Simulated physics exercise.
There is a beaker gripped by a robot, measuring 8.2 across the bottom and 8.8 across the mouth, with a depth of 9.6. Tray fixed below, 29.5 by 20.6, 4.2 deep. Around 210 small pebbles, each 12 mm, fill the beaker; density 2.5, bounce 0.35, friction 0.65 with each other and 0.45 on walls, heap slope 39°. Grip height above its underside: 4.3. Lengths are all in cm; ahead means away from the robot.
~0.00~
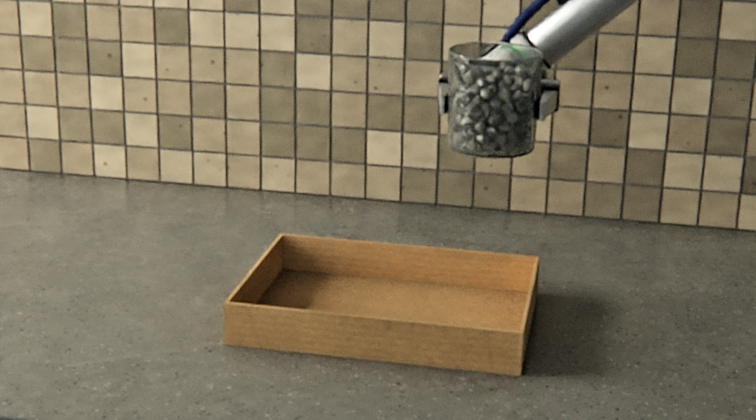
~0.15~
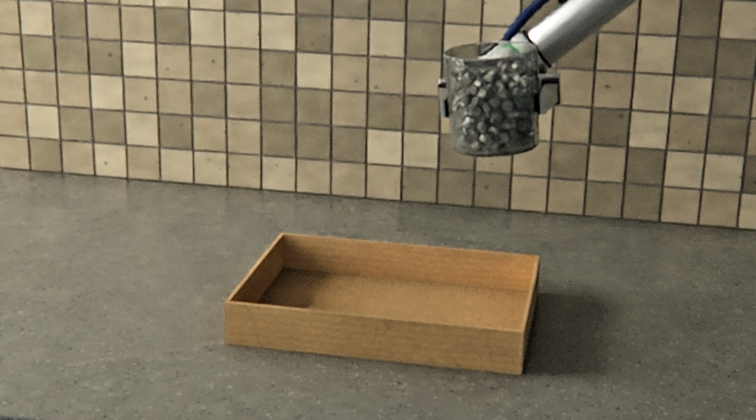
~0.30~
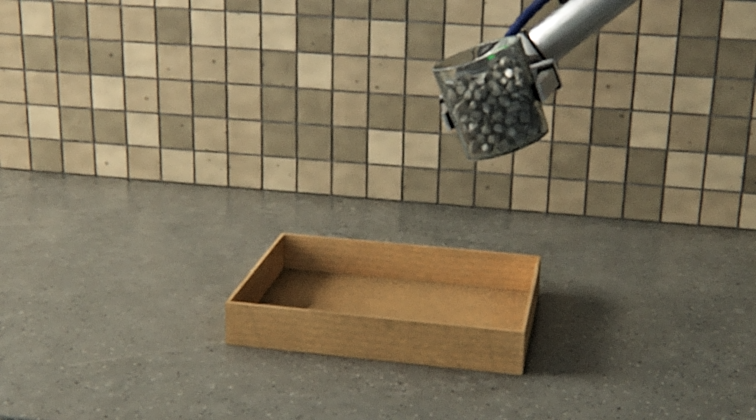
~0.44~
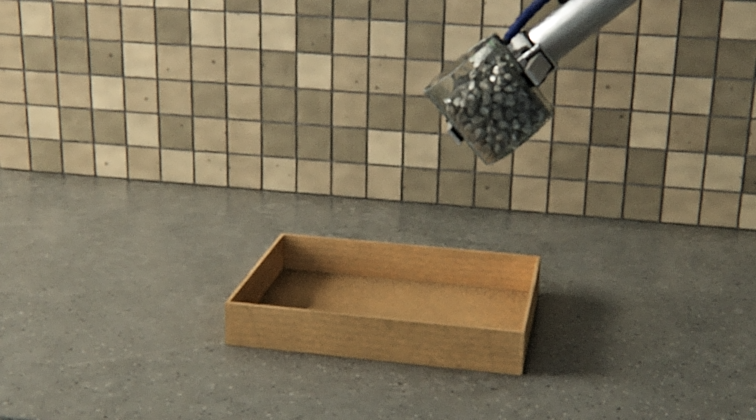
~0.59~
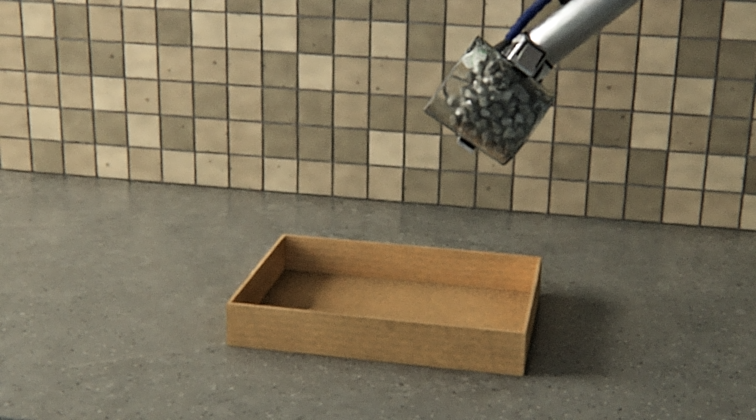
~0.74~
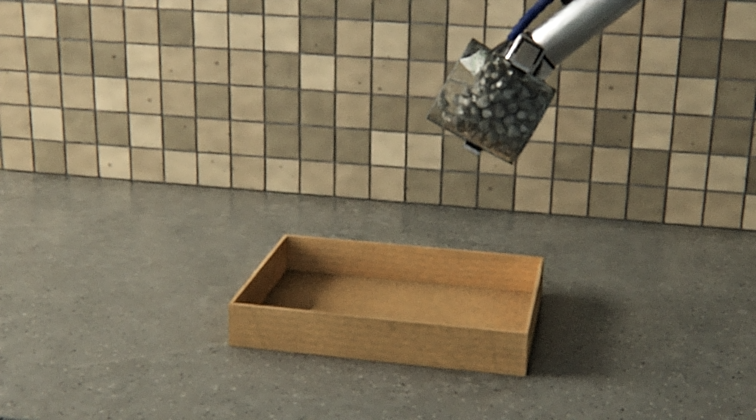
A robot arm held a clear beaker full of small grey pebbles above a shallow wooden tray on a grey counter, then tilted it steadily until it leaned far over, with the pebbles still inside.
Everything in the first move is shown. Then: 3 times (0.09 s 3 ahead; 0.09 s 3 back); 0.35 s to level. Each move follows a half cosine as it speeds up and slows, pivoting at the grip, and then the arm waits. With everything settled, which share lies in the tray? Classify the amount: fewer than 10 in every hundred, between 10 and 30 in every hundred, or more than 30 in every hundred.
Between 10 and 30 in every hundred.
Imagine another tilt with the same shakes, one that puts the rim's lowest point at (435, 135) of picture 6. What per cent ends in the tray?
Roughly 55 percent, give or take.
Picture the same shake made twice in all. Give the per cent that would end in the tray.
That would give close to 15 percent.
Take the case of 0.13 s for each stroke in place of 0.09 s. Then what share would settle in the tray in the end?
Estimate: Near 5 per cent.
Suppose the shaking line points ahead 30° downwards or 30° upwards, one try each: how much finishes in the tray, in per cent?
You'd get about 5 per cent with the first setting and about 35 per cent with the second.
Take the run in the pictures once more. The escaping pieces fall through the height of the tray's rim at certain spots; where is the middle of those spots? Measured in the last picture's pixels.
Near (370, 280).
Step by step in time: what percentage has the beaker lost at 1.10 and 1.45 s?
In turn: 10, 20.
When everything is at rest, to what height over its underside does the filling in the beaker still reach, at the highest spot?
Height at rest: Approx. 8.5 cm.
After 1.10 s, tilted 63° forward, highest piece 26 above the table; 193 in the beaker, 11 in the tray, 10 in flight or on a rim.
After 1.45 s, tilted 32° forward, highest piece 28 above the table; 172 in the beaker, 38 in the tray, 4 in flight or on a rim.
After 1.83 s, level, highest piece 29 above the table; 172 in the beaker, 42 in the tray.
After 2.88 s, level, highest piece 29 above the table; 172 in the beaker, 42 in the tray.
At rest, 172 in the beaker, 42 in the tray. That is 20 % in the tray.
